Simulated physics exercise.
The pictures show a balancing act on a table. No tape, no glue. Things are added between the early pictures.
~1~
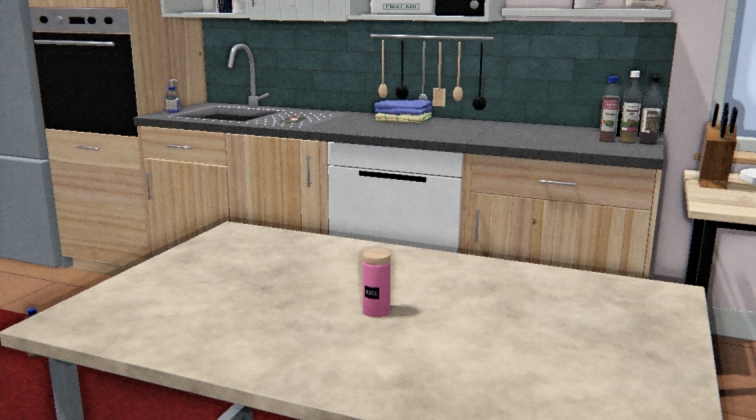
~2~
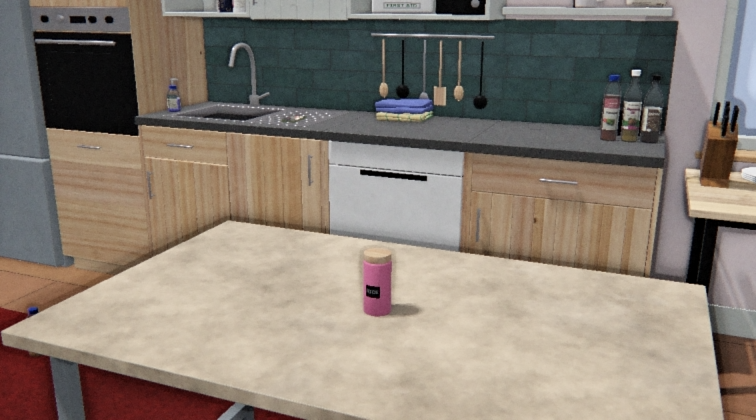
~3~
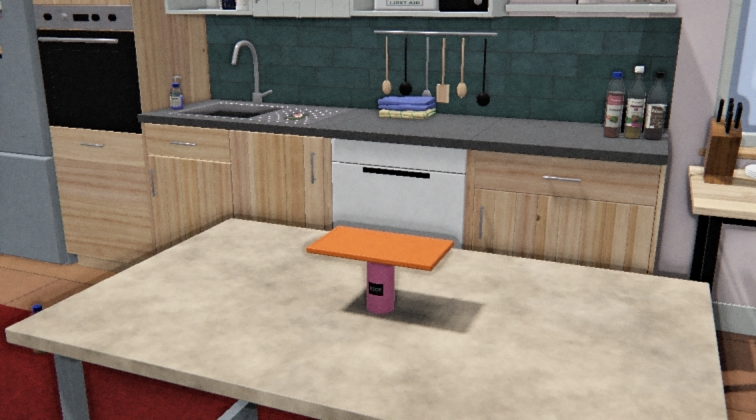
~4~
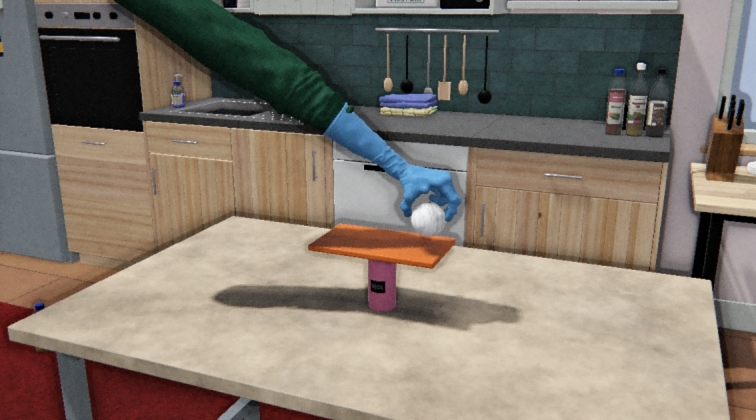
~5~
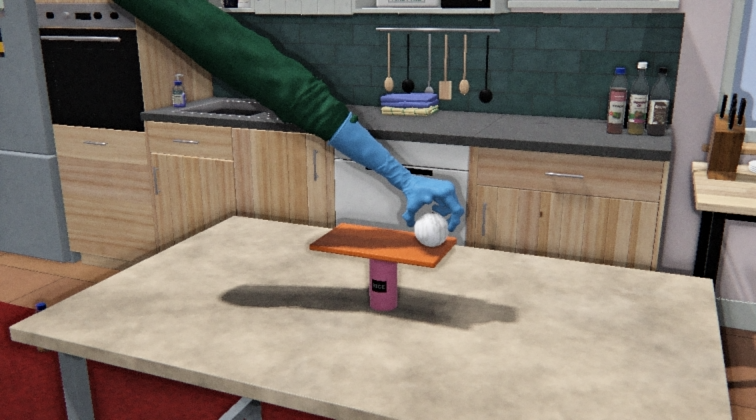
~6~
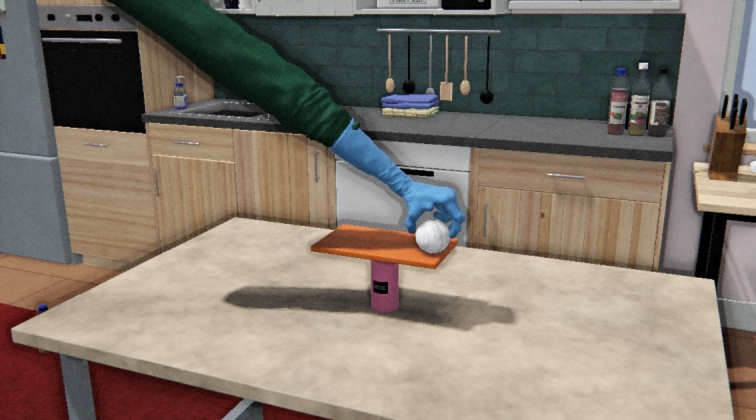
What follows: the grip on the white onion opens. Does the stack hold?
Outcome: The stack comes apart.
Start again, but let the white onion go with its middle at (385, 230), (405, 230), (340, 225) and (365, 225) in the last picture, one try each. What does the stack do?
First, it holds; second, it stays up; third, it comes apart; fourth, it keeps its balance.
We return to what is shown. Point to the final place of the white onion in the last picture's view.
At about (463, 313).
Then, 0.30 s later than the last frame, white onion now fallen; orange lid tilted by 37°.
Then, 0.40 s later than the last frame, orange lid tilted by 67°.
Then, 0.70 s later than the last frame, orange lid tilted by 65°.
Then, 1.60 s later than the last frame, orange lid now fallen.
When it is over, fallen, white onion and orange lid; pink jar as before. End places, in pixels of the last picture, white onion near (463, 313). The stack gives way.
